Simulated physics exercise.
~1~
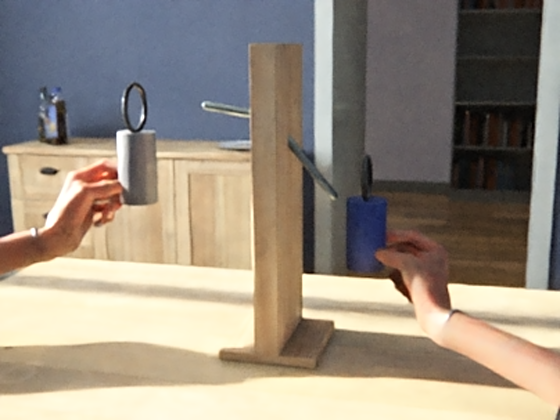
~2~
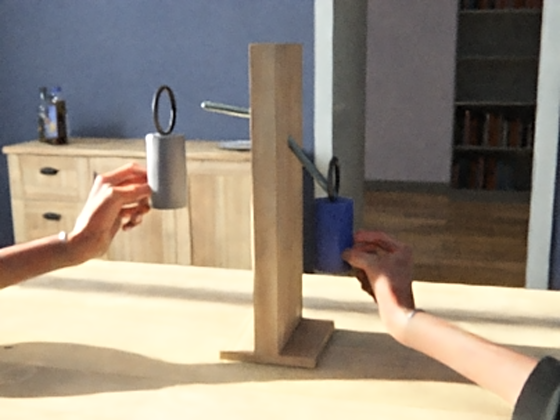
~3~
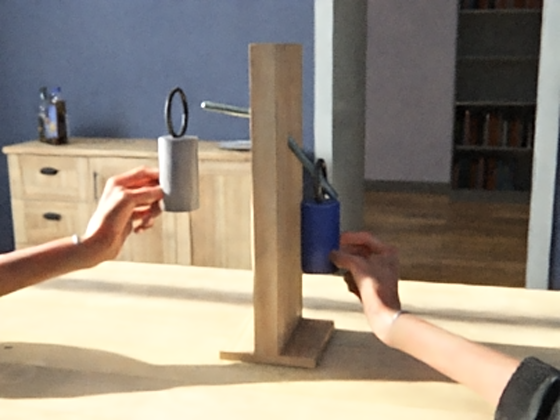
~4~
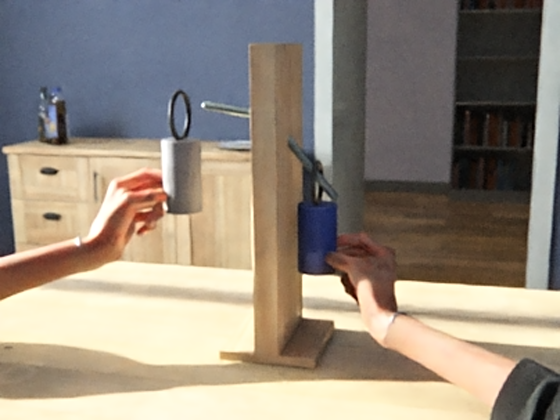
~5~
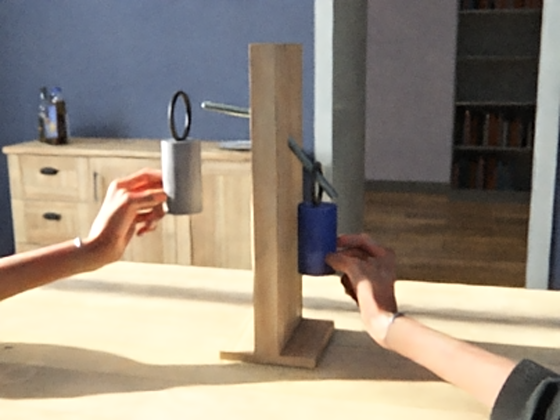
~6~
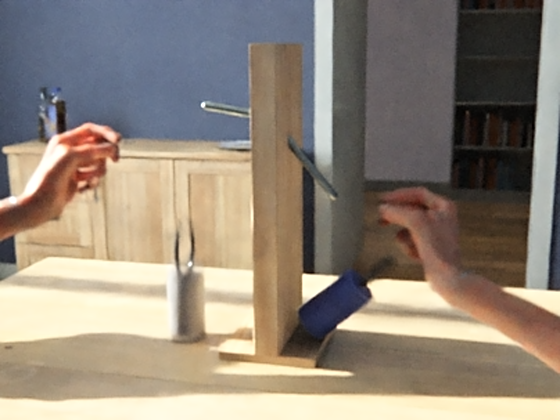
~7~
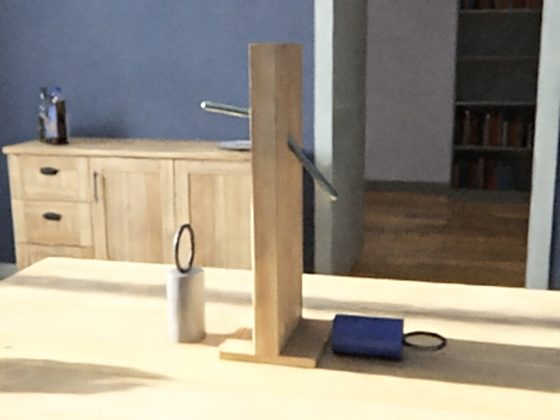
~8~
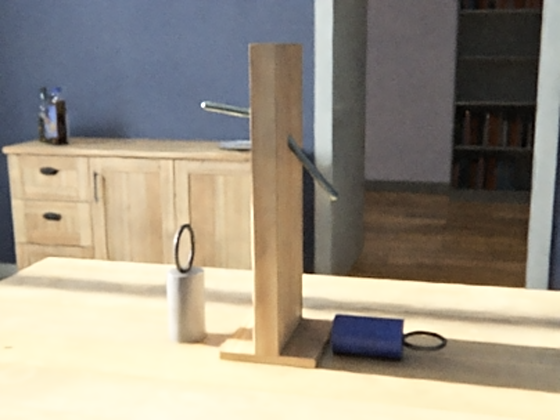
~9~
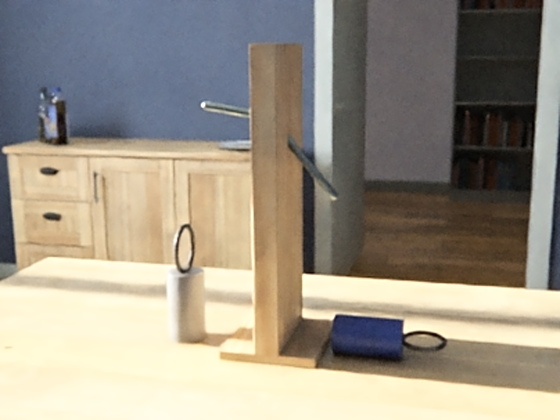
Two hands reach in from either side of a pale wooden table, the left holding a grey cylinder and the right a blue one, each topped with a dark ring. Between them stands a wooden post with a peg on each side, seen from across the table, with a wooden cabinet, blue wall and bookshelf behind. The hands move the cylinders inward toward the pegs and pause. Then the fingers open and both cylinders drop as the hands draw away. The grey one ends upright on the table, while the blue one tips over and lies on its side right of the post.
